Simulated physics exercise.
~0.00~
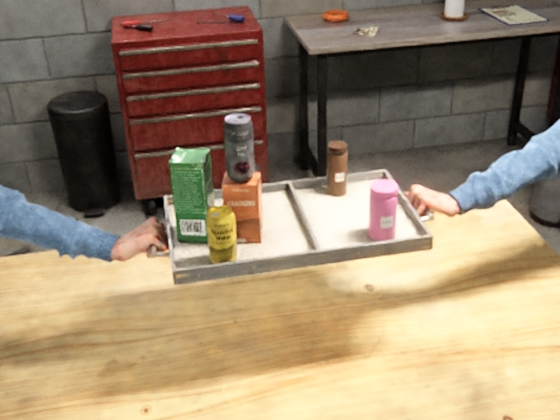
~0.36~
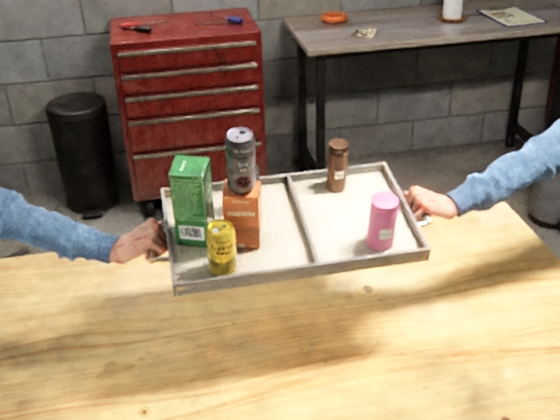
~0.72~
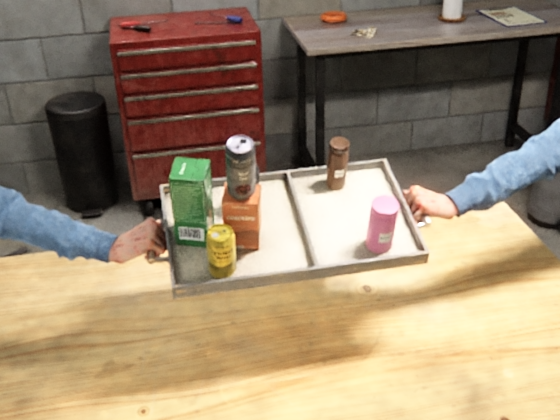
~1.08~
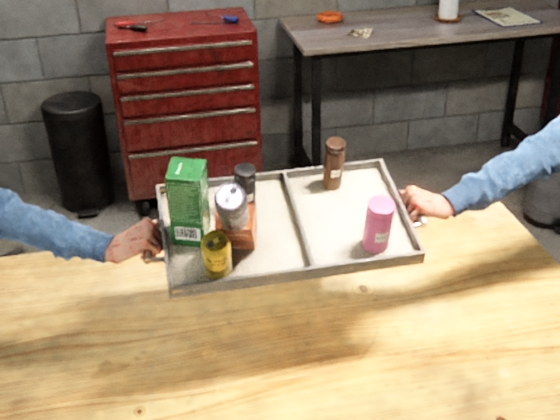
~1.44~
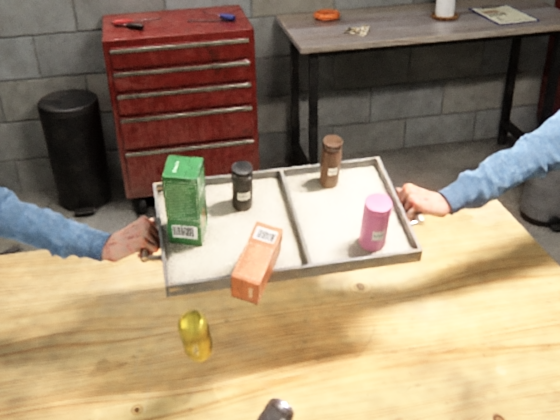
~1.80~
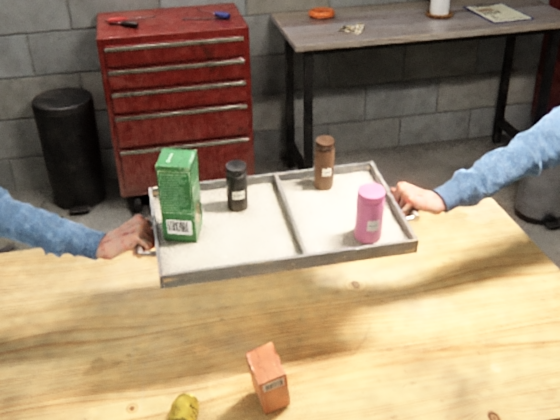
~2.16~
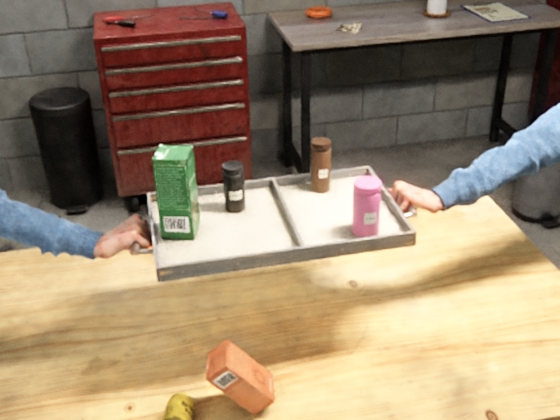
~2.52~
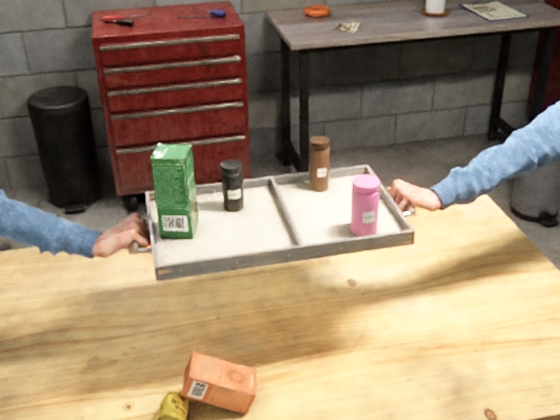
In a workshop, two hands tip a tray forward and level it, spilling three items.
